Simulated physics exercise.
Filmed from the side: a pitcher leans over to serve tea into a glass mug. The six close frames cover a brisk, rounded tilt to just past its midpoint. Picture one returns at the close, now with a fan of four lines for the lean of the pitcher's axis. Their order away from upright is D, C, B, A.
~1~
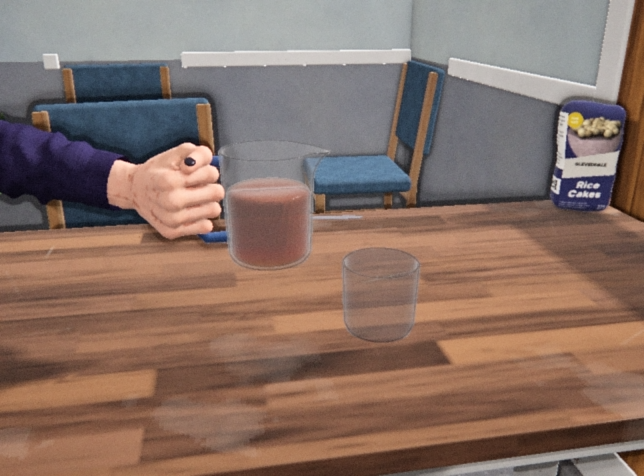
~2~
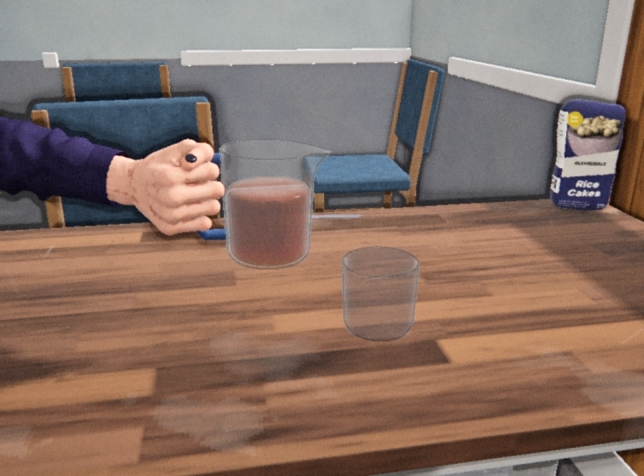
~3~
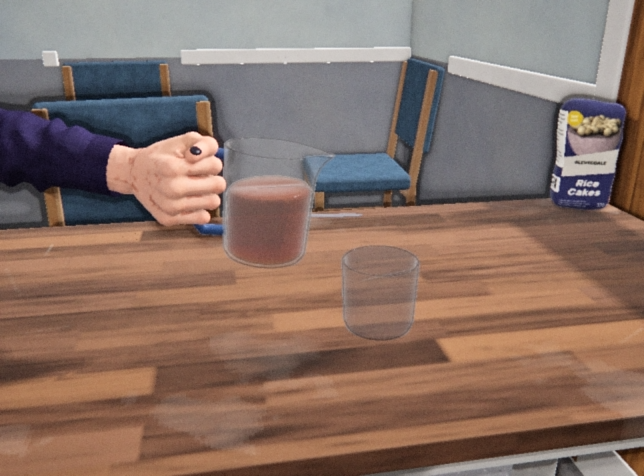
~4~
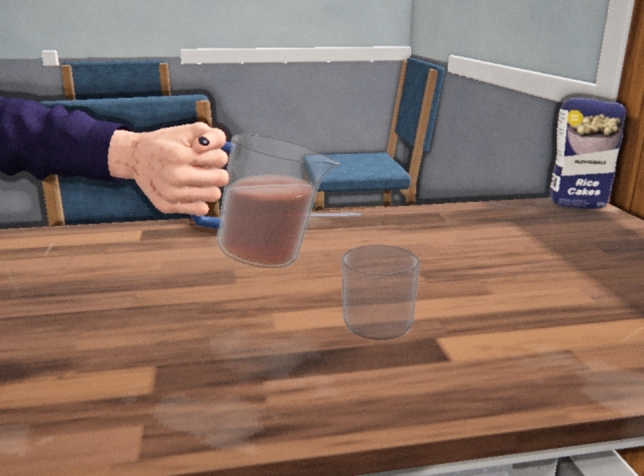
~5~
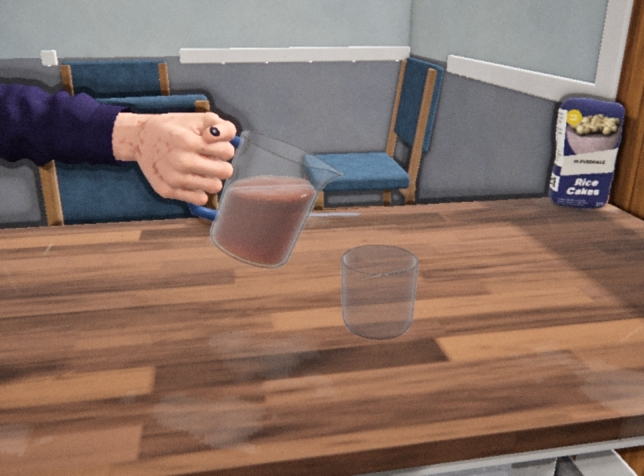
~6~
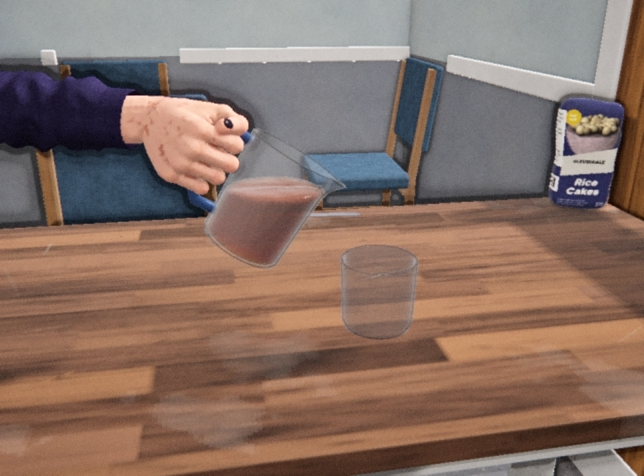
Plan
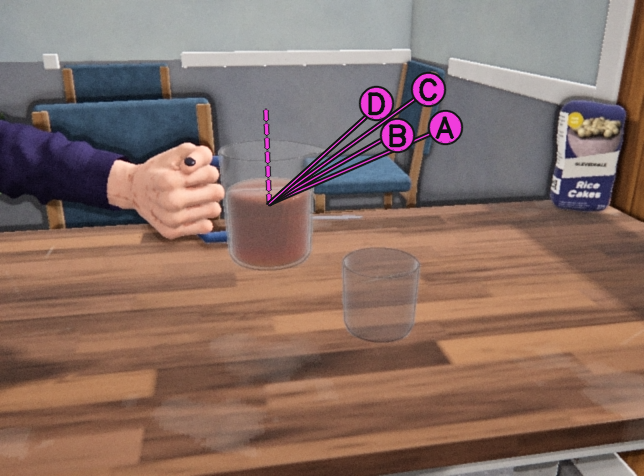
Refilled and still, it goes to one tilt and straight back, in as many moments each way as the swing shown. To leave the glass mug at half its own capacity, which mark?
Choose A.
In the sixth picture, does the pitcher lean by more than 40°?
No, it does not.
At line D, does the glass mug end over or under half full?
Under half.
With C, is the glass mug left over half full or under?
Under half.
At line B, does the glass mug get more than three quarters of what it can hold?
No, it does not.
On the marked copy, A at (429, 134); B at (380, 140); C at (414, 99); D at (365, 117).
Choosing A, the glass mug ends with about 48 % of what it can hold.
Choosing B, the glass mug ends with about 34 % of what it can hold.
Choosing C, the glass mug ends with about 21 % of what it can hold.
Choosing D, the glass mug ends with about 12 % of what it can hold.
